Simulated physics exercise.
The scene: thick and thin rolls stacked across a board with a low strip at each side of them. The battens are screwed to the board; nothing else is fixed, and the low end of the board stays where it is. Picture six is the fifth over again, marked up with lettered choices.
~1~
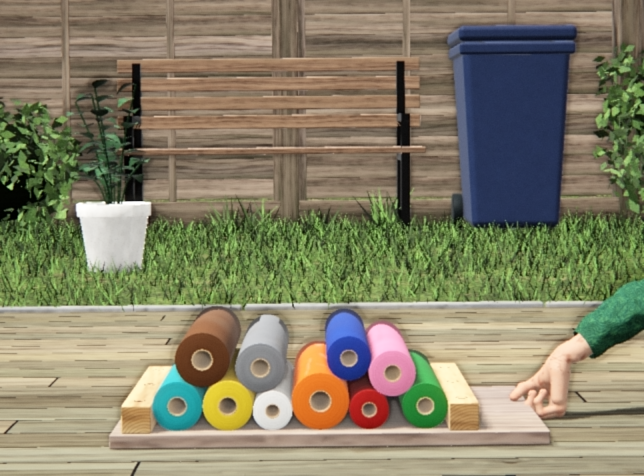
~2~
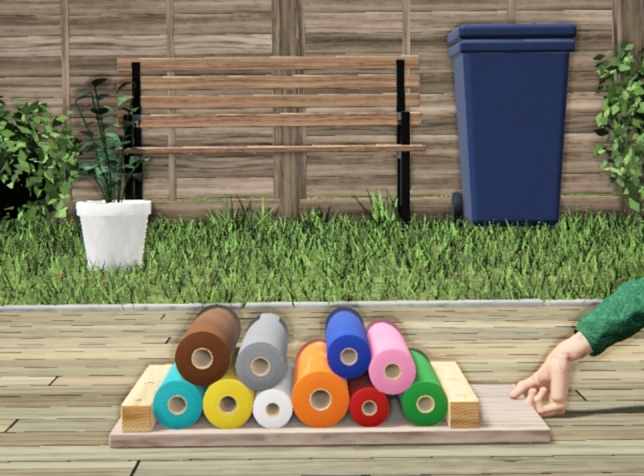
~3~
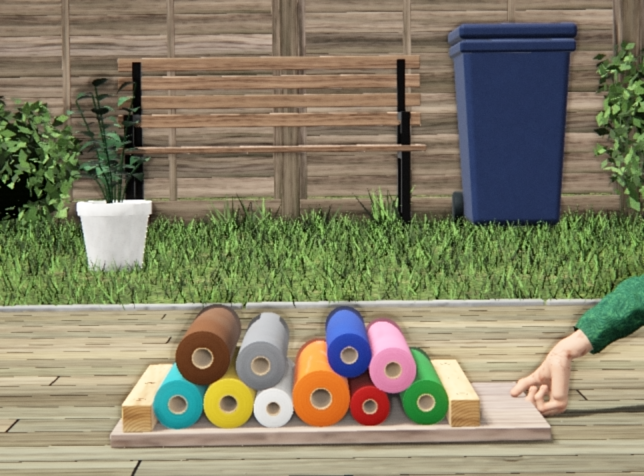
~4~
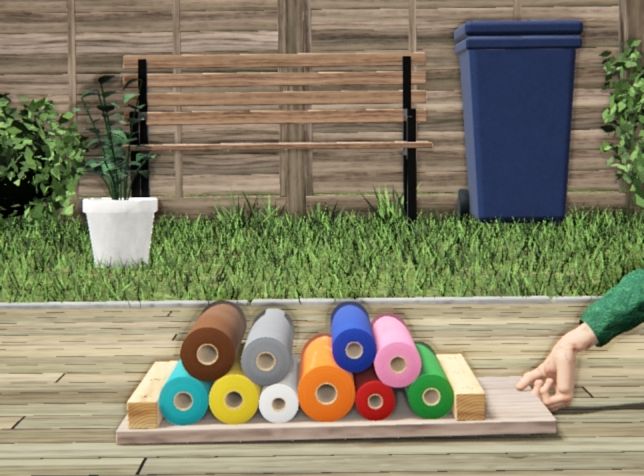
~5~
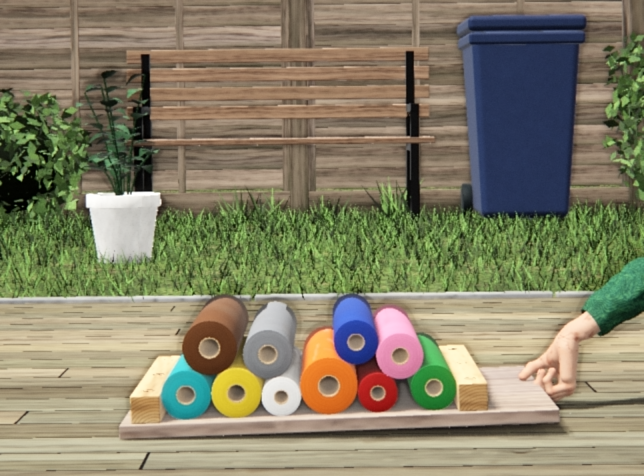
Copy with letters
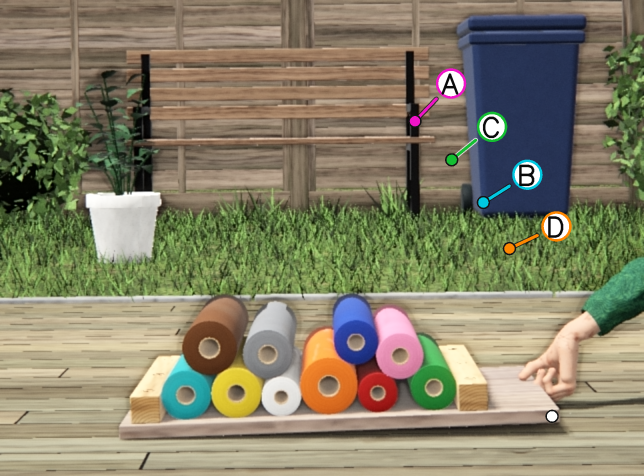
On a wooden deck beside a lawn with a bench and a blue bin, coloured rolls lie stacked between two wooden strips on a board, a hand resting at its right end; nothing visibly moves except the view, which shifts slightly.
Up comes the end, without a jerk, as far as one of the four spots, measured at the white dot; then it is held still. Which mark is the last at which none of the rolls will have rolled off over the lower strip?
Up to D.
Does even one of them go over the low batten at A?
At A: Yes.
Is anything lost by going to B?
At B: Yes.
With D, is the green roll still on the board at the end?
Yes, with D.
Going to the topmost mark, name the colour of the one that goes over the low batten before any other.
The brown one.
On the marked copy, A at (415, 121); B at (484, 203); C at (452, 160); D at (509, 249); the white dot at (552, 416).
Following D. Soon after the start, board at 16°.
Later, board at 25°.
In the end, board at 25°, none over the low batten.
As for the rest, A four over the low batten (grey, pink, blue, brown); B one over the low batten (brown); C four over the low batten (grey, pink, blue, brown).
